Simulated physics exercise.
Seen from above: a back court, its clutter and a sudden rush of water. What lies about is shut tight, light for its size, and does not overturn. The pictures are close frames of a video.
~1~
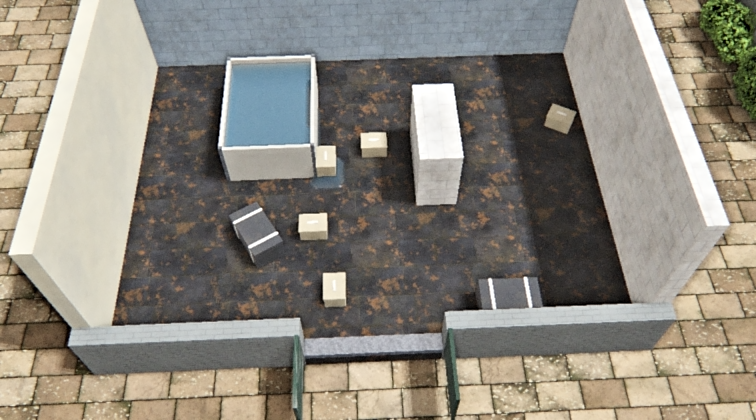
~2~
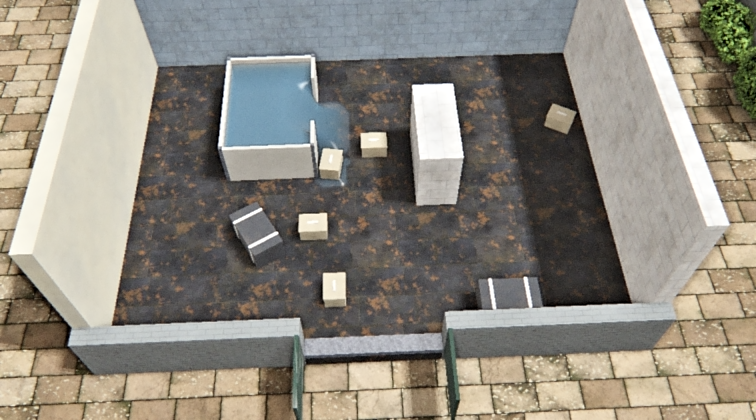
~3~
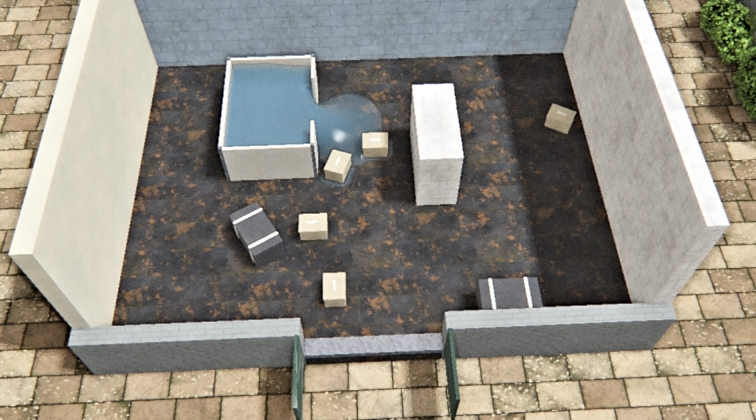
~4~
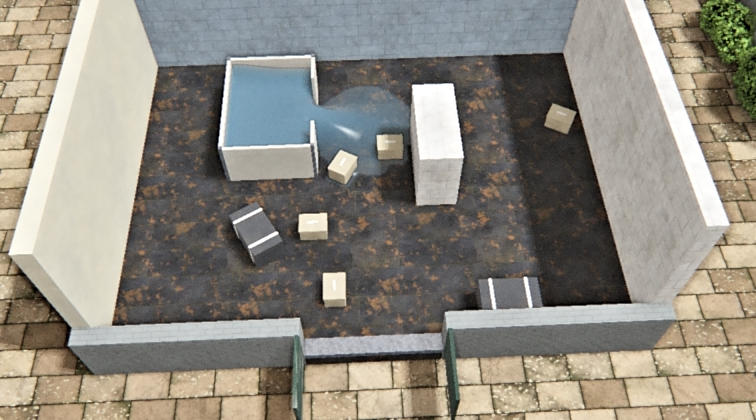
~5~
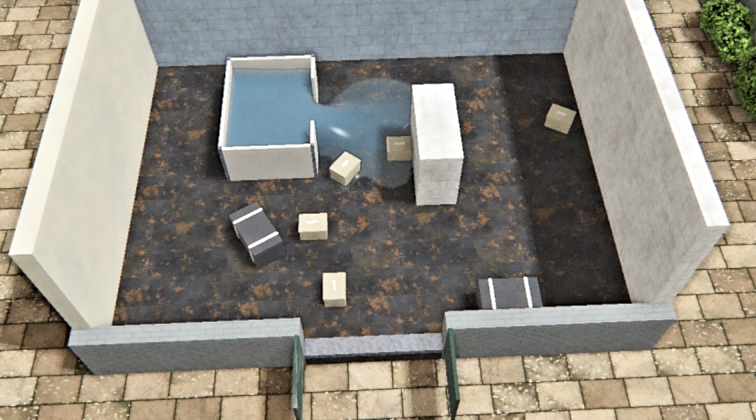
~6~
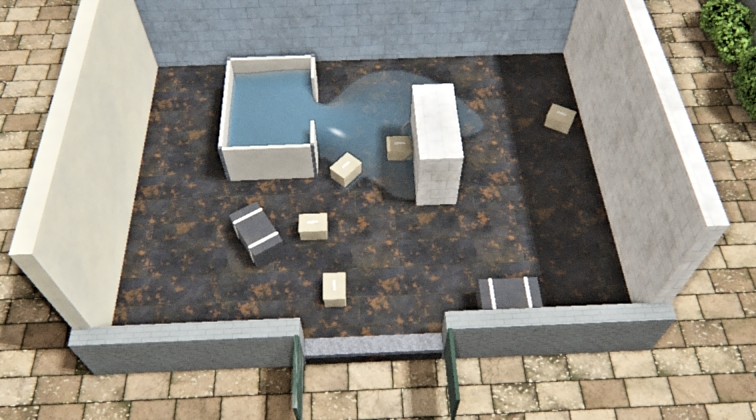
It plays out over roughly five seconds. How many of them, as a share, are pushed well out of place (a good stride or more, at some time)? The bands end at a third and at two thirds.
Share: One to two thirds.
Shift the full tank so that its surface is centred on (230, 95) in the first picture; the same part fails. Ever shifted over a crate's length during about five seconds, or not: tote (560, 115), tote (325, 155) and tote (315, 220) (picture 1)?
In turn: That far or more, pushed that far, not that far.
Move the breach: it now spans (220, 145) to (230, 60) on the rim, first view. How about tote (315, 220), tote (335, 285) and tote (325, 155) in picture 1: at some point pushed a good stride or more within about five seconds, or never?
One after the other: Under that, swept aside, not that far.
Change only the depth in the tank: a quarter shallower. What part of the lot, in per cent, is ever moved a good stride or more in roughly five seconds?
Roughly 40 per cent.
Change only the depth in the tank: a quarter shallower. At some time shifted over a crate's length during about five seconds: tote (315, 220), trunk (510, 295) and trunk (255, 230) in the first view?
One after the other: No, short of that, no.
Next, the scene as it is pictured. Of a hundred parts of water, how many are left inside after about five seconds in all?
I make it 90 per cent.
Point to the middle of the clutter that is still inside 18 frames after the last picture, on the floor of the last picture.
Roughly at (372, 244).
A moment on, 1 of 7 are well off their spots; 1 afloat.
Next, 2 of 7 are well off their spots; 2 afloat.
Later, 4 of 7 are well off their spots; 2 afloat.
In the end, 4 of 7 are well off their spots, and 4 have been at some point; 2 afloat.
